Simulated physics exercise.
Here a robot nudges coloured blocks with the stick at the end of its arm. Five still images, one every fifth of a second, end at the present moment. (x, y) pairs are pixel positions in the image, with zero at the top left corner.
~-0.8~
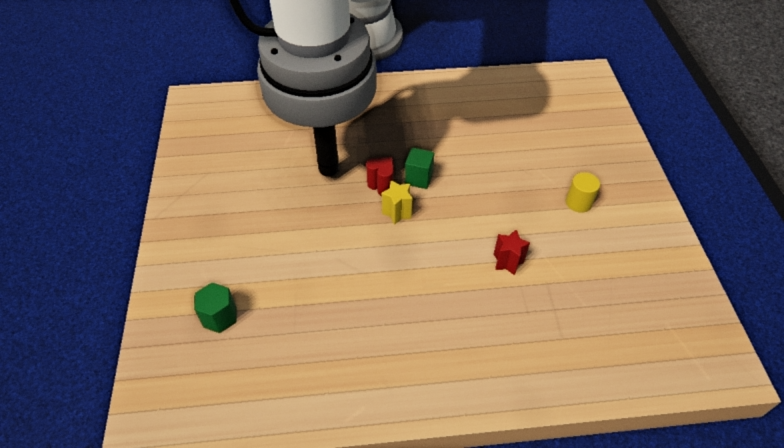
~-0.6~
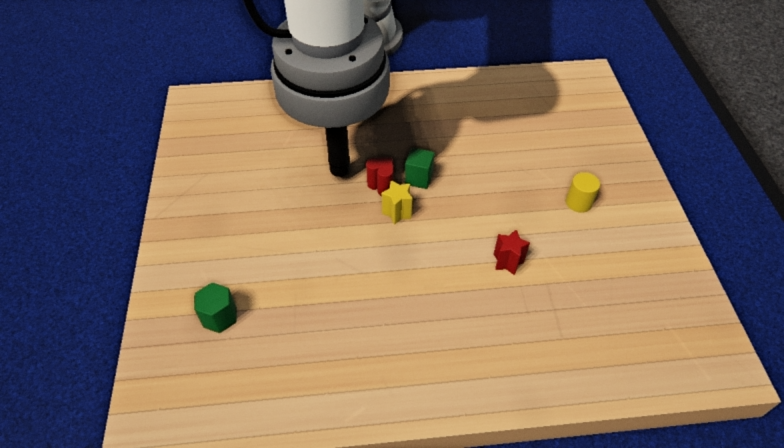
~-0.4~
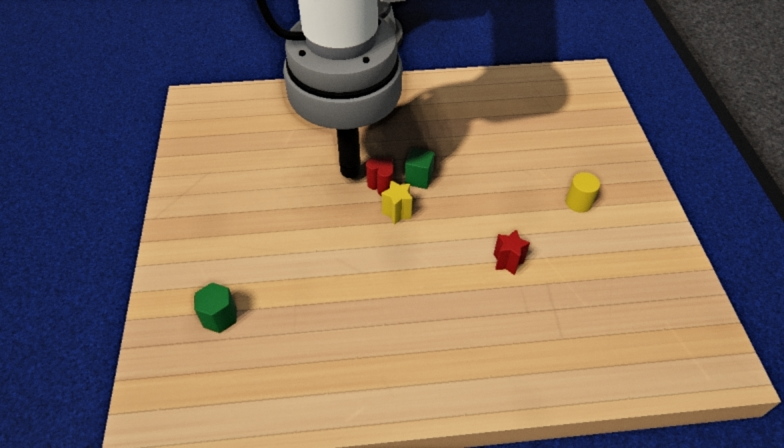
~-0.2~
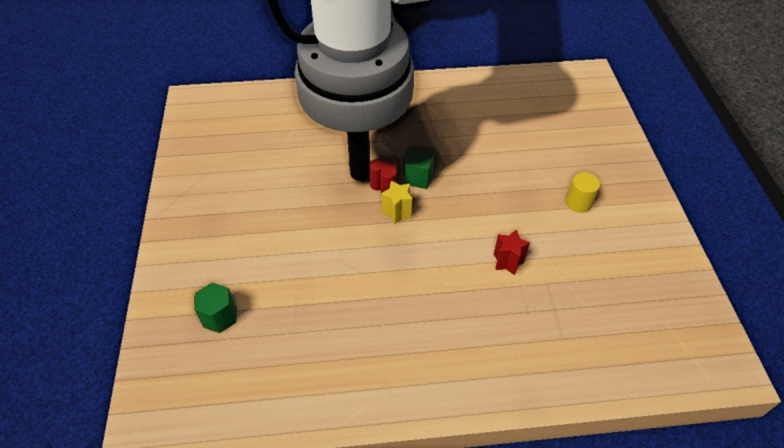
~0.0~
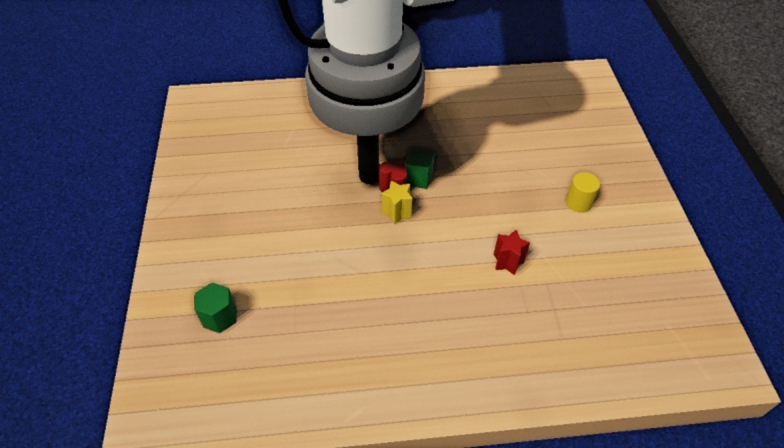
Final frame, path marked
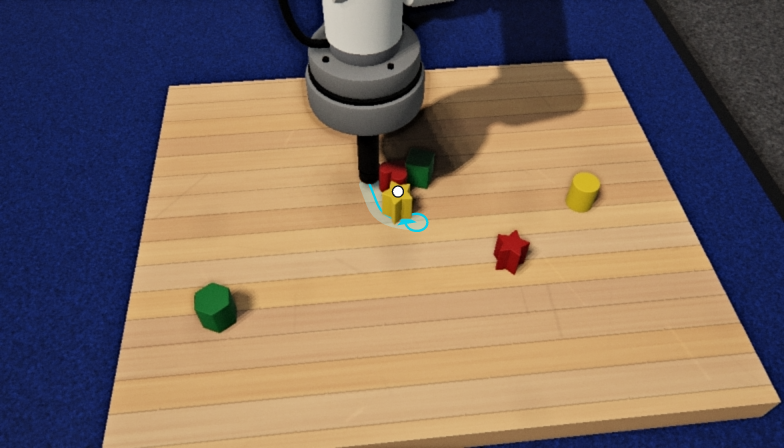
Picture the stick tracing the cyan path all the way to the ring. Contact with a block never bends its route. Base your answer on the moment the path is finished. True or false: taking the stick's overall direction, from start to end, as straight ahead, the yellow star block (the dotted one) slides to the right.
The statement is incorrect.
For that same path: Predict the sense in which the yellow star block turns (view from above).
From above, the turn goes anticlockwise.
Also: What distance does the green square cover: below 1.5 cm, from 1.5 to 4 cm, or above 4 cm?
Travel: Within 1.5 cm.
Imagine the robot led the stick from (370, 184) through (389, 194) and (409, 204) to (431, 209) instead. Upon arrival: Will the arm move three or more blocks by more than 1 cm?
Short answer: Yes.
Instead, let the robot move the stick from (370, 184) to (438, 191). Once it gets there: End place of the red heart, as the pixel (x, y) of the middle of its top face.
Somewhere near (451, 188).
The drawn path runs from (370, 184) through (377, 202) and (392, 218) to (417, 222); the dot is on the yellow star block.
The first path, step by step. Halfway along, stick at (382, 204); red heart at (401, 173), turned 35° anticlockwise; yellow star block at (403, 195), turned 15° anticlockwise.
At the end, stick at (417, 216); red heart at (401, 173), turned 35° anticlockwise; yellow star block at (440, 203), turned 25° anticlockwise; green square not moved.
